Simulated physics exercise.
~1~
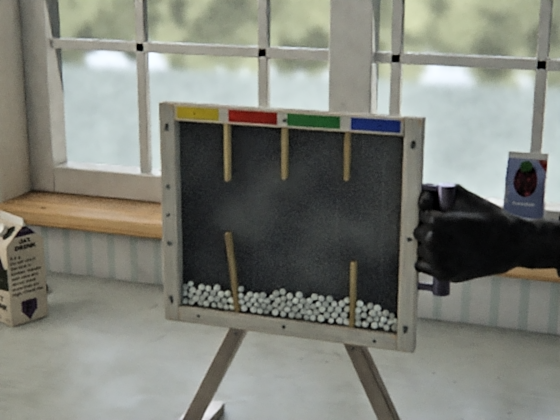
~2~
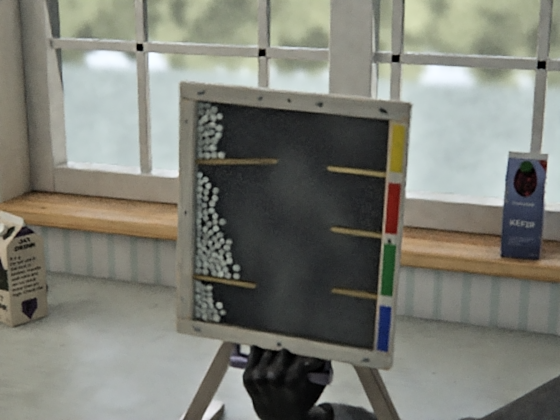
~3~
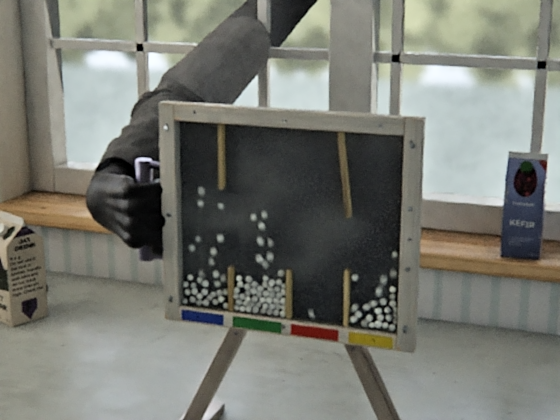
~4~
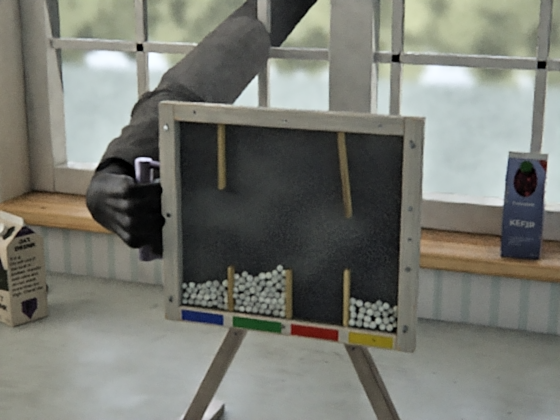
A gloved hand turns a framed box upside down, and white beads fill every pocket except red.
